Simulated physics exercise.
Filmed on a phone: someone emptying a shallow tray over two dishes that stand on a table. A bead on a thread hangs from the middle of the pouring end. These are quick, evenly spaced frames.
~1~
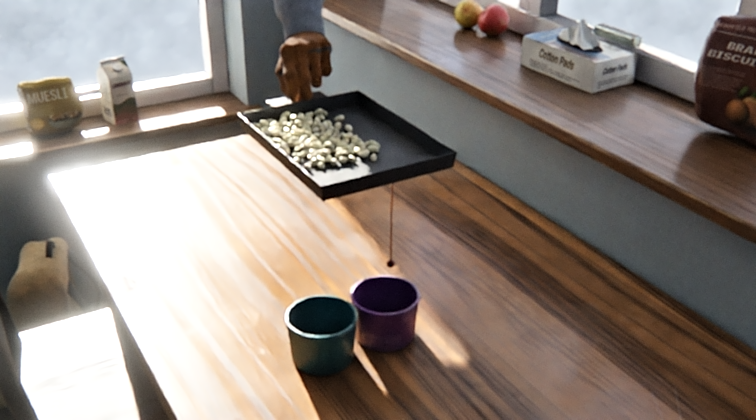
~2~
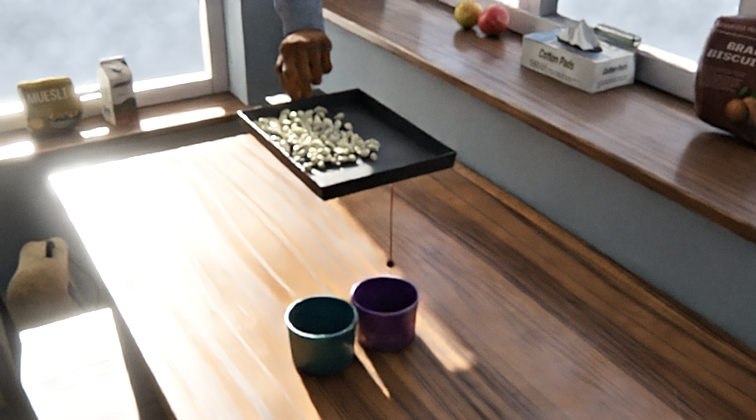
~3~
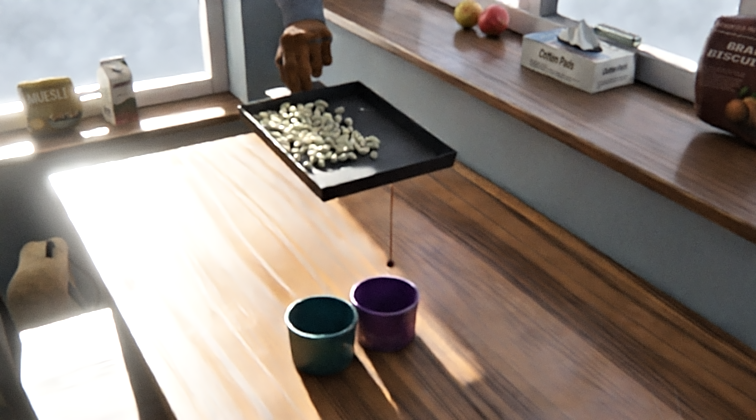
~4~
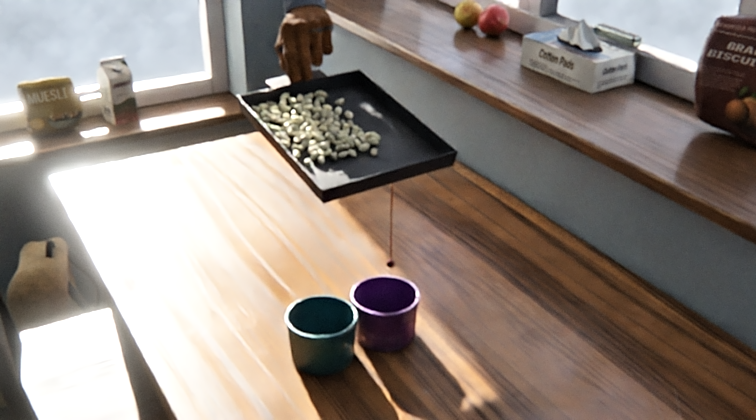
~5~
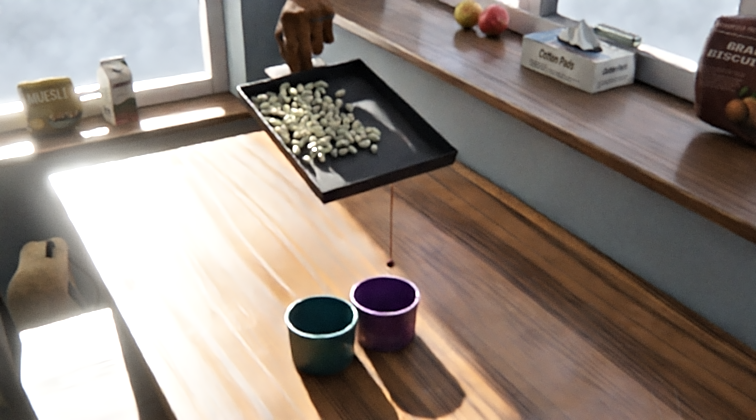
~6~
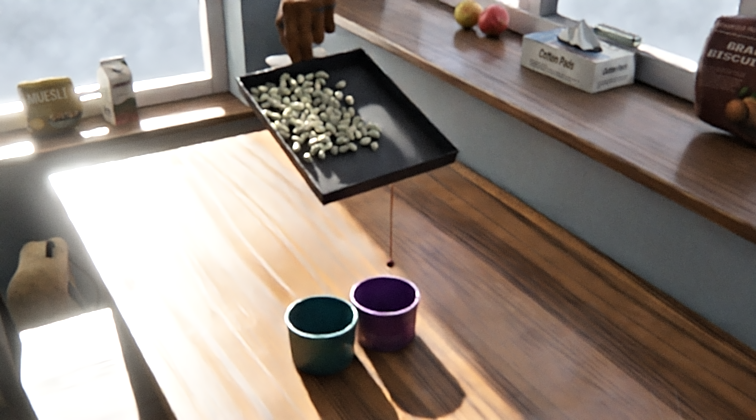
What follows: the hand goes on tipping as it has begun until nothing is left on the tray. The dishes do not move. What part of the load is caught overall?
They take the larger part between them.
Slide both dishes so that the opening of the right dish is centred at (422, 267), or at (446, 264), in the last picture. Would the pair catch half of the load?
One: Under half. Two: Less than half.
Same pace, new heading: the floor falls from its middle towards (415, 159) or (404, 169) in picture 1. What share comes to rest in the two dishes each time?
The first gives 0 %, the second 10 %.
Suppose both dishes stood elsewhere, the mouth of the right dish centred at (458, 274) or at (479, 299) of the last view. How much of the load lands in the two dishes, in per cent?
Roughly 20 per cent, and 0 per cent.
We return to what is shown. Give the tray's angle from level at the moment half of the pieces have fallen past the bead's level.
Roughly 115°.
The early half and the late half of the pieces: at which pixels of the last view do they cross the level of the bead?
First near (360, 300), later near (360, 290).
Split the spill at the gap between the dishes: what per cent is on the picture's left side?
It comes to 40 per cent or so.
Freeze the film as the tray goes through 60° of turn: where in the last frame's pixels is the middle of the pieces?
Roughly at (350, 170).
Shortly afterwards, tray tipped steeply; all but a few on the tray; only a few outside both; only a few in the air.
Next, tray tipped right over; the bulk on the tray; a little in the left dish; only a few in the right dish; a little outside both; only a few in the air.
Some moments later, tray tipped past a quarter turn; near a third in the left dish; near a third in the right dish; near a quarter outside both.
In the end, tray tipped past a quarter turn; near a third in the left dish; near a third in the right dish; near a quarter outside both.
